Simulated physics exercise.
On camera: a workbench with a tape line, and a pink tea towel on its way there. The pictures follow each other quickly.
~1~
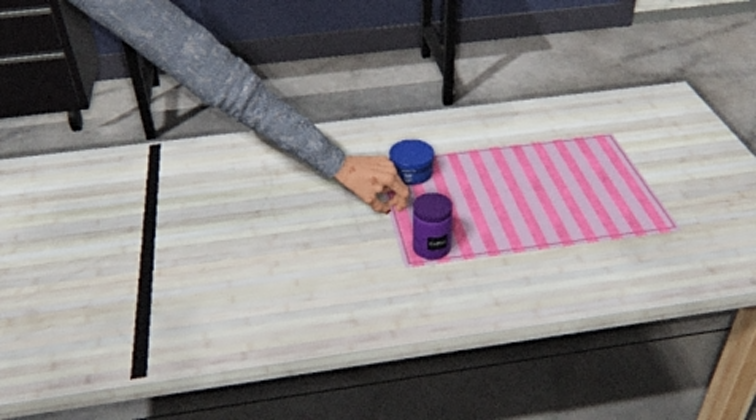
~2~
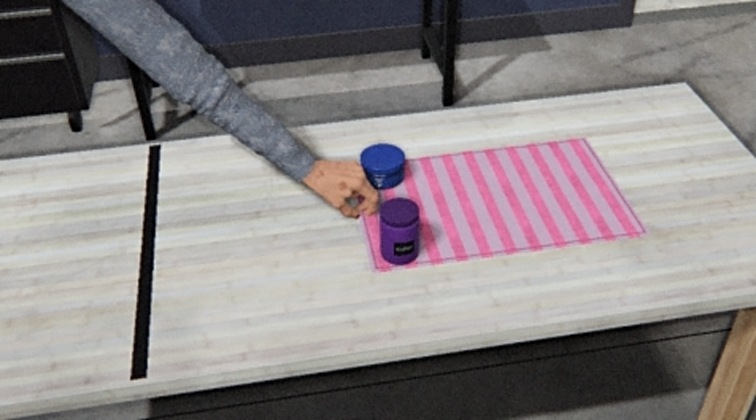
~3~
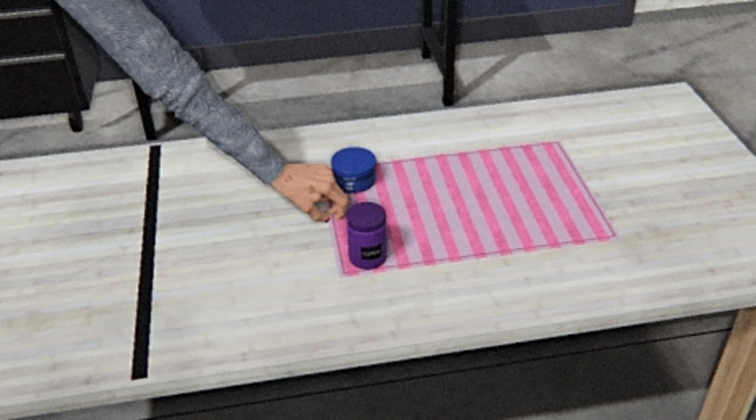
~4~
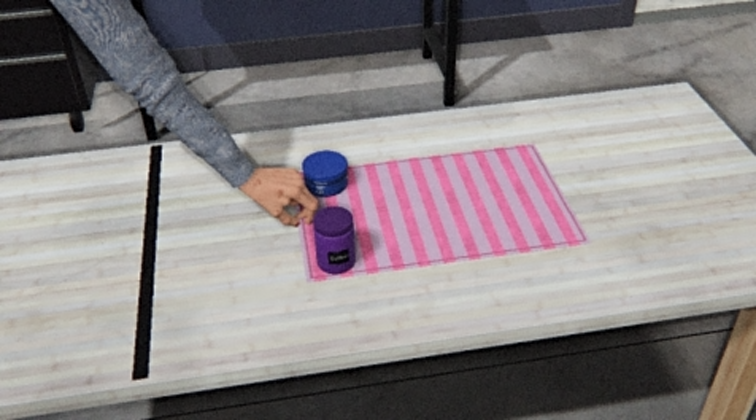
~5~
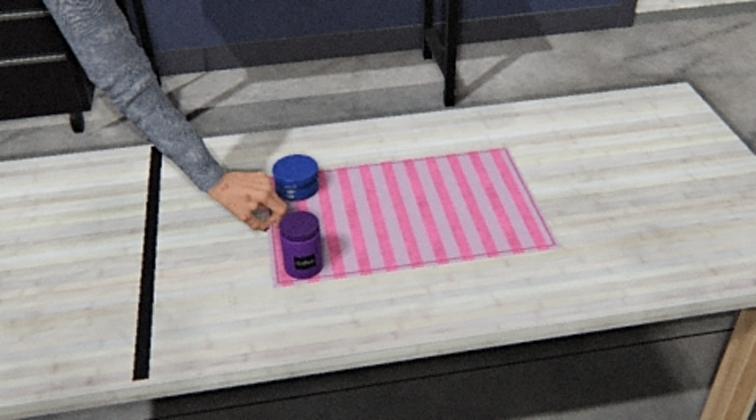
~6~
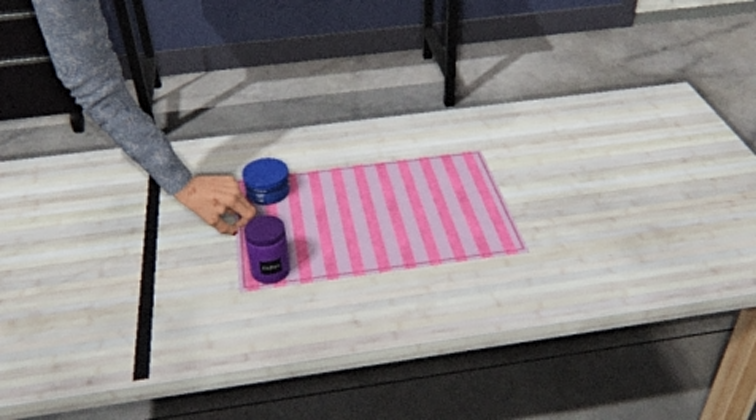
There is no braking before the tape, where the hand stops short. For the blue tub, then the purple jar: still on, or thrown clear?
Outcome: The blue tub slides clear of the cloth; the purple jar leaves the cloth.
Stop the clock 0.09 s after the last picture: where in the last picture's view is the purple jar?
Close to (206, 258).
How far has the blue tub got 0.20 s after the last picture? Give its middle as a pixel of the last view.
Close to (148, 196).
Then, 0.09 s later than the last view, hem short of the tape; blue tub on the cloth near (212, 188); purple jar on the cloth near (206, 258).
Then, 0.20 s later than the last view, hem at the tape; blue tub ahead of the hem near (148, 196); purple jar ahead of the hem near (133, 268).
Finally, hem at the tape; blue tub ahead of the hem near (86, 205); purple jar knocked over near (63, 286). The blue tub leaves the cloth and the purple jar shoots off the front.
